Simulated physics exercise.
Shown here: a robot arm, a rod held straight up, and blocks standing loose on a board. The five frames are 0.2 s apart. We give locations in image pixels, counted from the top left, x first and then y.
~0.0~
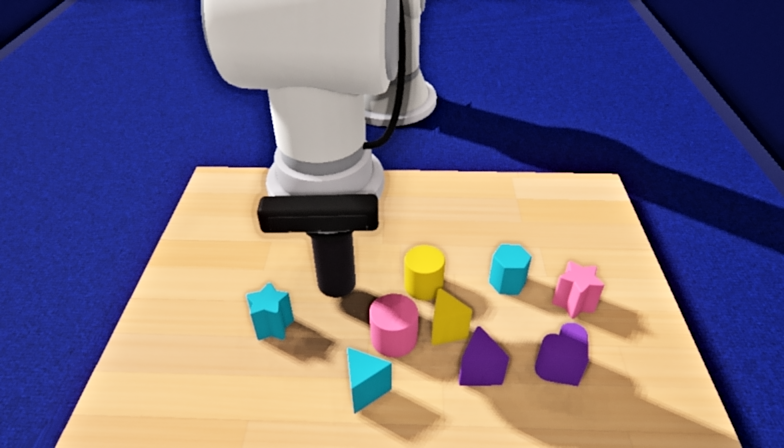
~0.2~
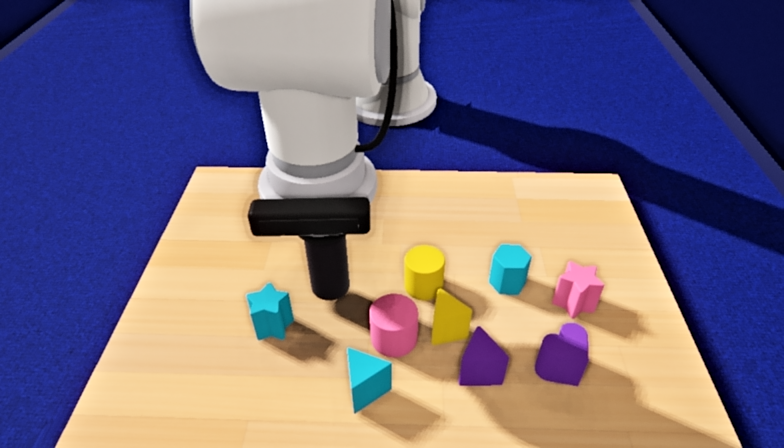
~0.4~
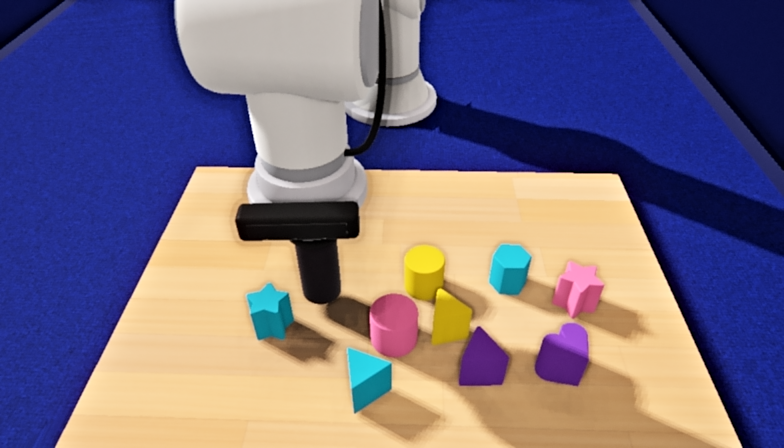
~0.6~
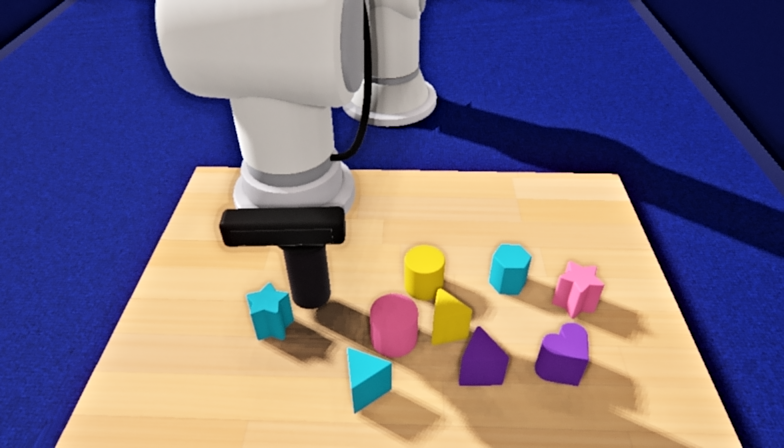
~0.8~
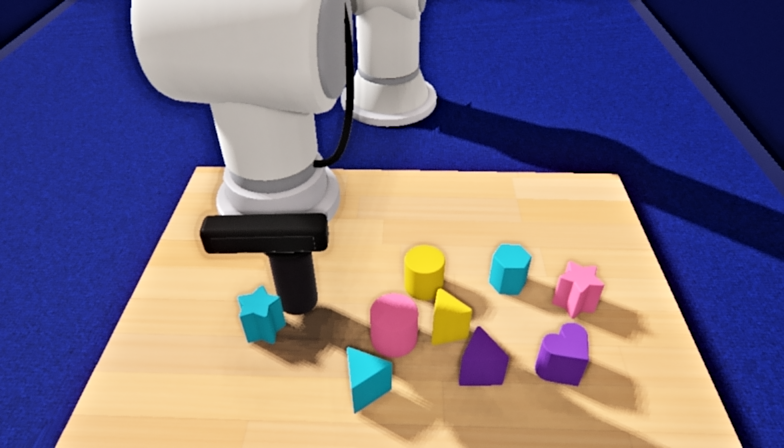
On a light wooden board over a blue floor, a robot arm moves its upright black rod left and slightly forward among scattered coloured blocks, then nudges the turquoise star-shaped block a little to the left while the others stay put.
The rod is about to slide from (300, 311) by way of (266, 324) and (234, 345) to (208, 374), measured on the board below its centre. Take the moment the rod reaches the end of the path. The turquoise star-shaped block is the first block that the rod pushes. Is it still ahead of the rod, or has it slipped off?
It keeps leading.
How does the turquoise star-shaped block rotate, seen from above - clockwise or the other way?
Clockwise, looking down.
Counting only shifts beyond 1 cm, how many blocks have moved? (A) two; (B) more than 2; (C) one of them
I'll go with C - one of them.
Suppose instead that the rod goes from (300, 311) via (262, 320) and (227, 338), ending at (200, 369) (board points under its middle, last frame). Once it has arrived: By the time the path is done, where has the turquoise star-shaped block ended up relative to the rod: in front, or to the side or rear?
When the path ends, it will sit ahead of the rod.
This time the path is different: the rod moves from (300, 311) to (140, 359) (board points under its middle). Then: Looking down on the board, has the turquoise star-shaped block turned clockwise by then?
I believe not.
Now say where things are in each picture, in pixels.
Lower end of the rod (337, 284), tops of blocks, turquoise star-shaped block (266, 298), pink circular block (394, 311), in the first picture.
Rod (331, 286), blocks as before, in the second picture.
Rod (322, 290), blocks as before, in the third picture.
Rod (312, 295), blocks as before, in the fourth picture.
Rod (299, 300), turquoise star-shaped block (257, 302), pink circular block (394, 311), in the fifth picture.
On the path given first. One third of the way, rod (262, 313); turquoise star-shaped block (224, 316), turned 10° clockwise.
Two thirds of the way, rod (230, 335); turquoise star-shaped block (188, 339), turned 15° clockwise.
At the end, rod (204, 364); turquoise star-shaped block (156, 365), turned 25° clockwise; pink circular block not moved.
